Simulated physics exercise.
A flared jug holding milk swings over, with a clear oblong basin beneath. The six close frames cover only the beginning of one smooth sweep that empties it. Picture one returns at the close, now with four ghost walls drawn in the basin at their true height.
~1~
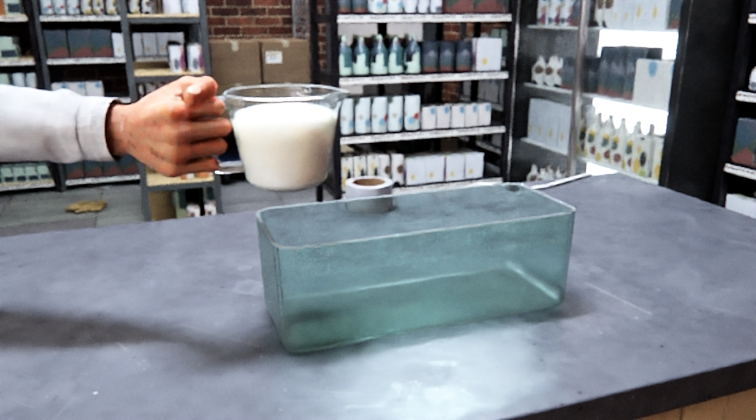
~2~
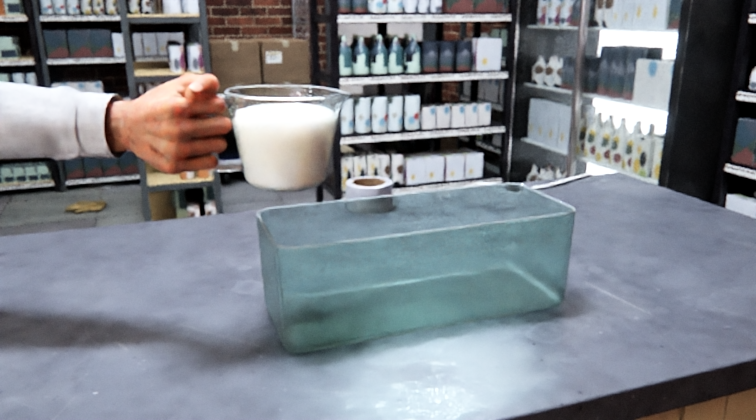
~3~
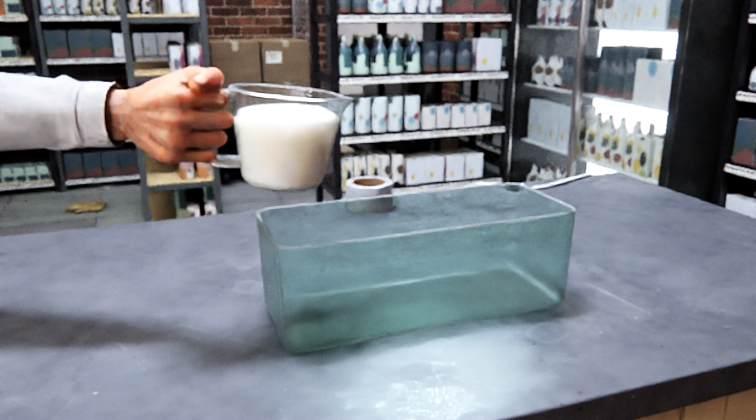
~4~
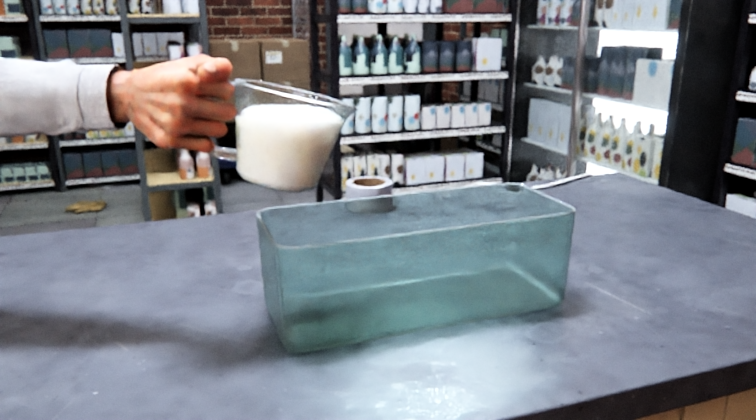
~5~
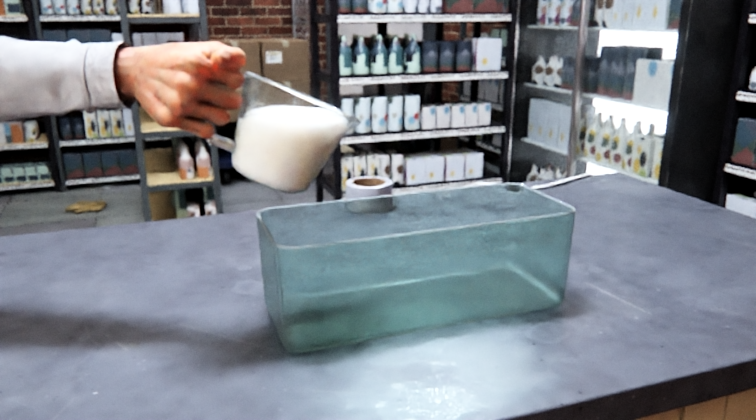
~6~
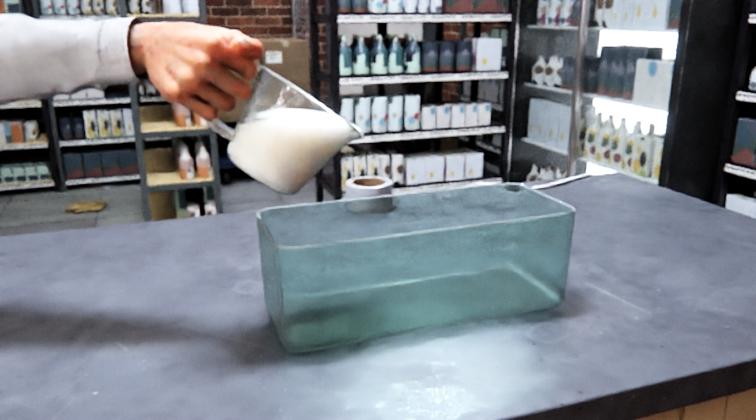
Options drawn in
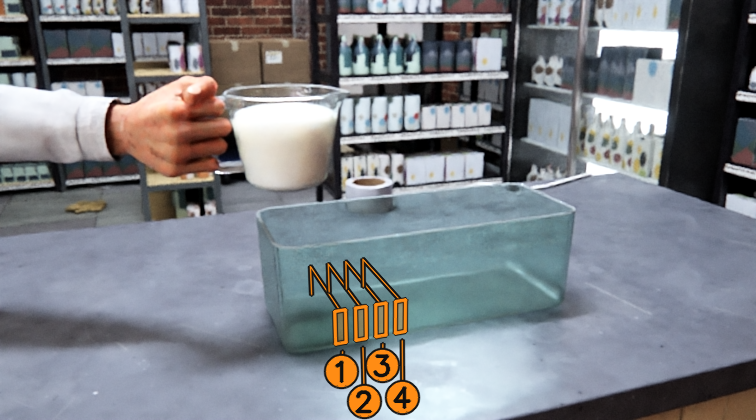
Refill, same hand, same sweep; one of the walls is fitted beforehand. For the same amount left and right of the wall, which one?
Best: 4.
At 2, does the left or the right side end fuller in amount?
The right side.
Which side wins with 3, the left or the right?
The right side.
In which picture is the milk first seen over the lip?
In picture 6.
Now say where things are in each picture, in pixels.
Upright, lip at (347, 92); basin from (282, 351) to (561, 301); nothing has left yet.
Upright, lip at (348, 93); nothing has left yet.
Tipped about 6°, lip at (352, 99); nothing has left yet.
Tipped about 14°, lip at (355, 108); nothing has left yet.
Tipped about 24°, lip at (358, 121); nothing has left yet.
Tipped about 36°, lip at (359, 137); milk is over the lip, down to (359, 137).
On the marked copy, 1 at (342, 351); 2 at (362, 347); 3 at (382, 343); 4 at (402, 340).
With 1, about 4 % ends left of the wall and 95 % right of it.
With 2, about 5 % ends left of the wall and 95 % right of it.
With 3, about 21 % ends left of the wall and 79 % right of it.
With 4, about 49 % ends left of the wall and 51 % right of it.
